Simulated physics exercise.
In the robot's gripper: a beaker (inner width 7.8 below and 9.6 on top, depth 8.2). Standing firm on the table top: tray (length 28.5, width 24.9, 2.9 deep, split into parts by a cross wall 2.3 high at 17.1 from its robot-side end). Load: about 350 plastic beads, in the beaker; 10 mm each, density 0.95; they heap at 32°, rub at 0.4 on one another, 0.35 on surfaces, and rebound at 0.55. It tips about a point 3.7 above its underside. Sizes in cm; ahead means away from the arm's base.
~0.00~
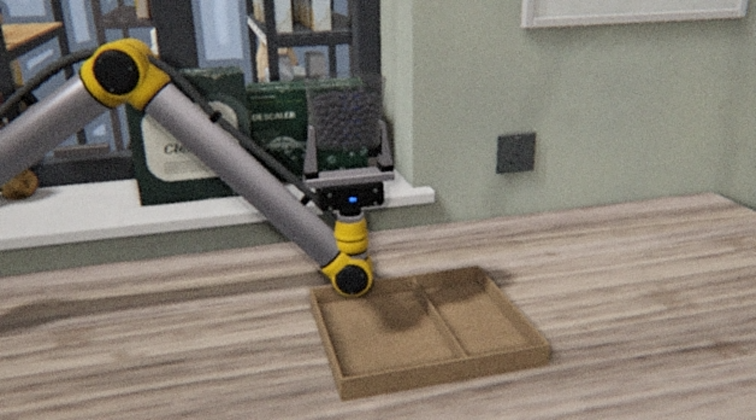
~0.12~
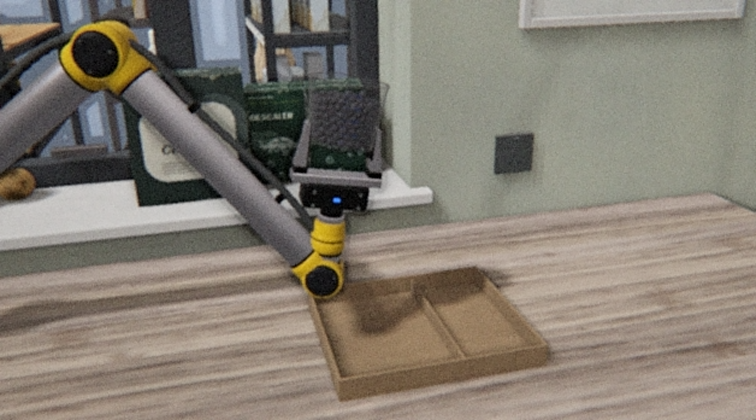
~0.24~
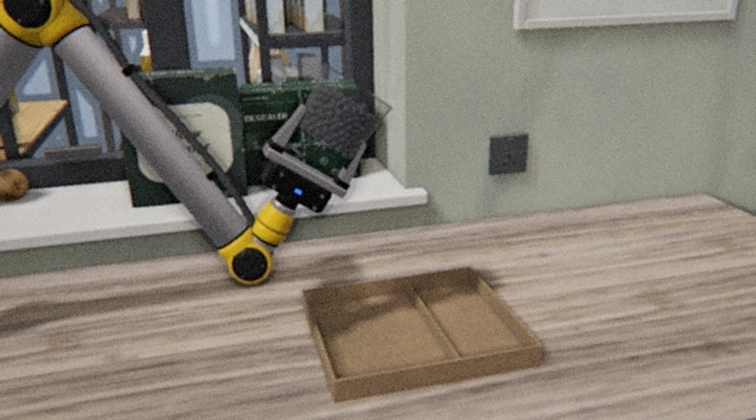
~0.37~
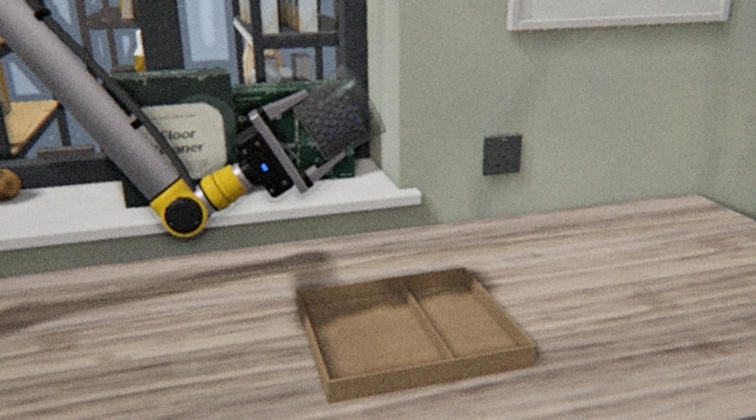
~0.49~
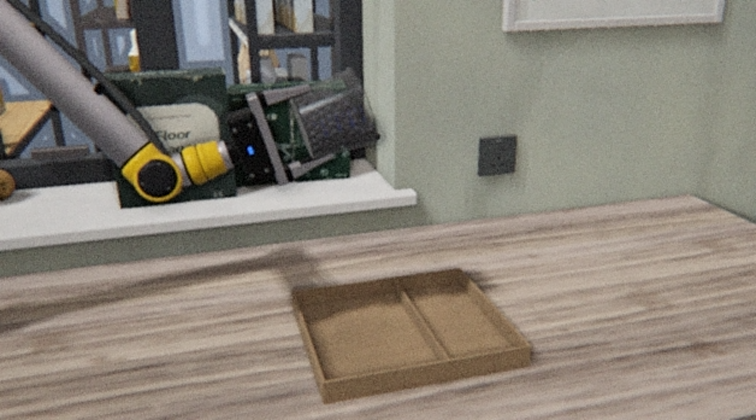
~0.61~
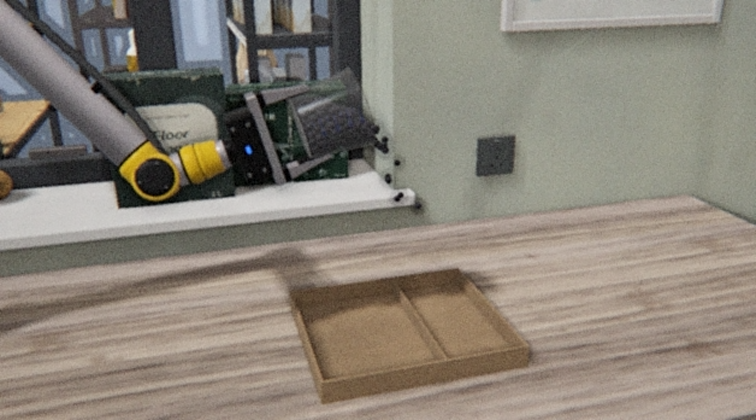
A yellow-and-gray robot arm holds a clear beaker of dark beads upright near a divided brown tray on a wooden table. The arm draws back to the left as the gripper tilts the beaker steeply rightward, and finally a few beads spill from its rim above the windowsill.
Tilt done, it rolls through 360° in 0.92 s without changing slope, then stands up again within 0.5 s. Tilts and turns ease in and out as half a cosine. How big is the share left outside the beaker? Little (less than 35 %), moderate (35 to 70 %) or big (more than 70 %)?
Outside the beaker the share is moderate, 35 to 70 %.
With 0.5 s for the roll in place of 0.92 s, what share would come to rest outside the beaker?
Then about 35 per cent.
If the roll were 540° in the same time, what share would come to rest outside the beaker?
Then about 45 per cent.
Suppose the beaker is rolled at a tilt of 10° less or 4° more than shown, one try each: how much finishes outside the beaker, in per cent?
About 20 and 60 per cent.
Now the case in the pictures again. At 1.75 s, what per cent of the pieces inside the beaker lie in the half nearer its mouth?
Roughly 40 per cent.
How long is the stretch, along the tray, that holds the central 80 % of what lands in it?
Some 24 cm.
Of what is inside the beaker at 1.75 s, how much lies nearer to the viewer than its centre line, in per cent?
Roughly 35 per cent.
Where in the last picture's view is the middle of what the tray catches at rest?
Around (402, 321).
After 1.18 s, tipped 75°, highest piece 37 above the table; 246 in the beaker, 36 in the robot-side part, 19 in the far-side part, 7 on the table or floor, 41 in flight or on a rim.
After 1.75 s, tipped 45°, highest piece 35 above the table; 187 in the beaker, 82 in the robot-side part, 56 in the far-side part, 18 on the table or floor, 6 in flight or on a rim.
After 2.23 s, upright, highest piece 37 above the table; 186 in the beaker, 83 in the robot-side part, 59 in the far-side part, 21 on the table or floor.
After 2.93 s, upright, highest piece 37 above the table; 186 in the beaker, 83 in the robot-side part, 59 in the far-side part, 21 on the table or floor.
At rest, 186 in the beaker, 83 in the robot-side part, 59 in the far-side part, 21 on the table or floor. That is 47 % outside the beaker.
